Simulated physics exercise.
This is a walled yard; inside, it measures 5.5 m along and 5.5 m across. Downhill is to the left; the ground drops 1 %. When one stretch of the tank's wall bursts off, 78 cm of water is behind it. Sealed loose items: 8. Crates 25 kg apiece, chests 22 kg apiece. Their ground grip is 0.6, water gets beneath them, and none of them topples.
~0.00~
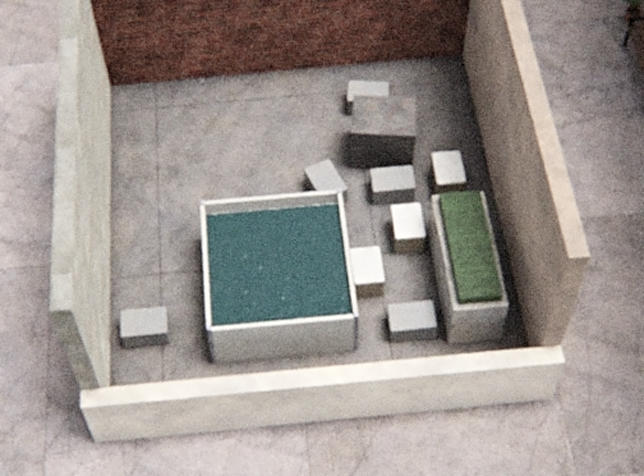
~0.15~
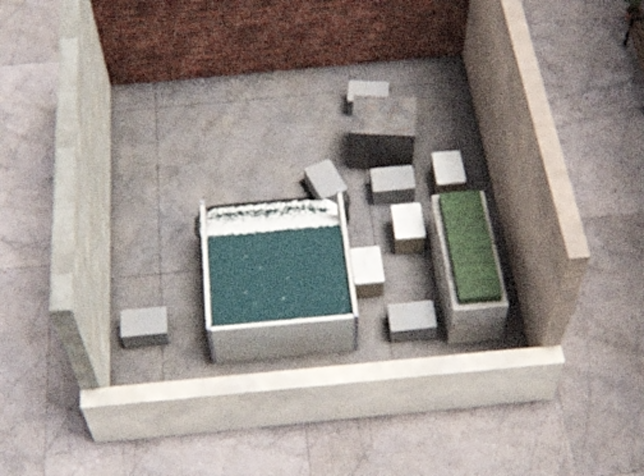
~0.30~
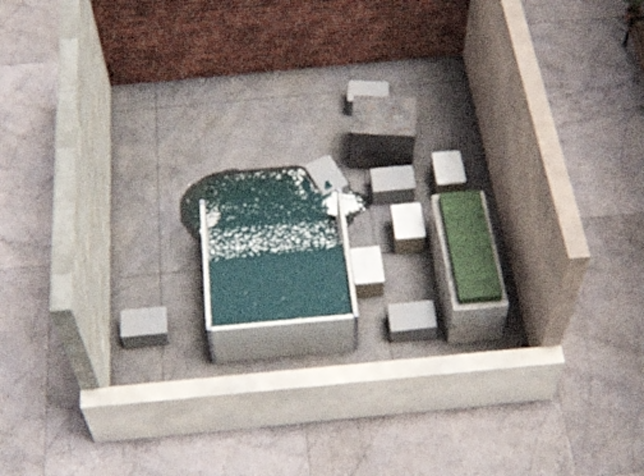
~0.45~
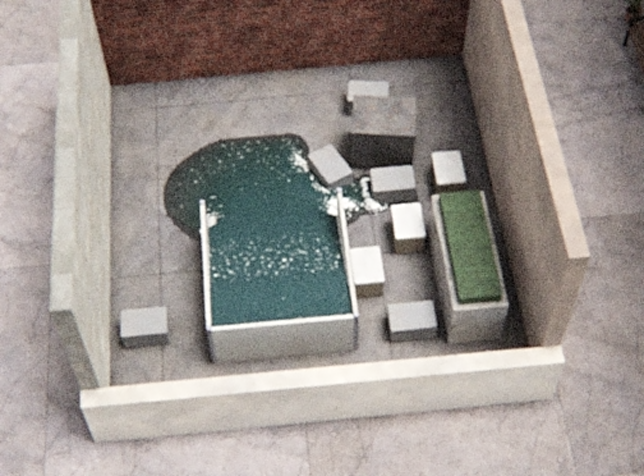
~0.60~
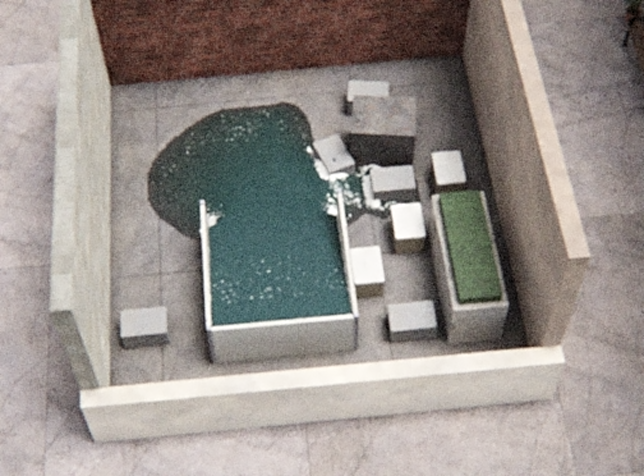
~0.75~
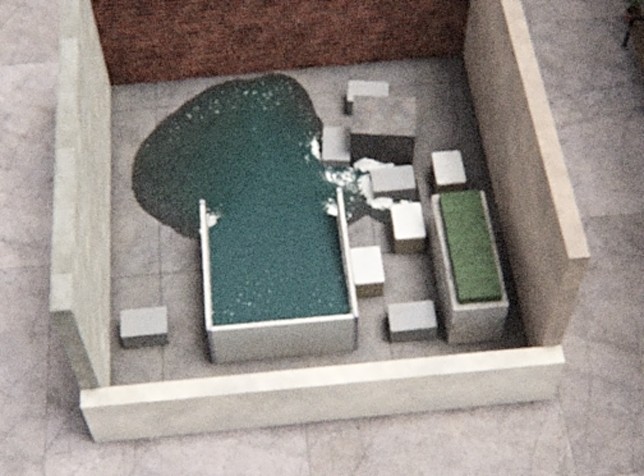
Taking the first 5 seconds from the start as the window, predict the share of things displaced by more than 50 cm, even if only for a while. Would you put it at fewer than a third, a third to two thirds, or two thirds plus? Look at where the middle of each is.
Most likely the fraction ends up somewhere in the middle, I'd say.
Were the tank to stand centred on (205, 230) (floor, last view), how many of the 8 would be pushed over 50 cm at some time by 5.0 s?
3.
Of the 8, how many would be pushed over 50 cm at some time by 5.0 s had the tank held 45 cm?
I count 1 of them in that case.
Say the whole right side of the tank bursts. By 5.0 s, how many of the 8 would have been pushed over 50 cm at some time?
In that case the number is 7.
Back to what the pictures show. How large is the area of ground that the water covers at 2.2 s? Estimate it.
Some 18 m2 of it.
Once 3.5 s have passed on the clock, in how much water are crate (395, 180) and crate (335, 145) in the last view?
Around 4 cm and 22 cm.
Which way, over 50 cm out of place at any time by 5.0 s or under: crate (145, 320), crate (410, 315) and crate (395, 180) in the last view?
In order: Farther, not as far and not as far.
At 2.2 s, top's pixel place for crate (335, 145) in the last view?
It would be close to (341, 50) by then.
After 1.1 s 1 of 8 are over 50 cm from their spots; 0 afloat.
After 2.2 s 1 of 8 are over 50 cm from their spots; 1 afloat.
After 3.5 s 2 of 8 are over 50 cm from their spots; 2 afloat.
After 5.0 s 3 of 8 are over 50 cm from their spots, and 3 have been at some point; 4 afloat.
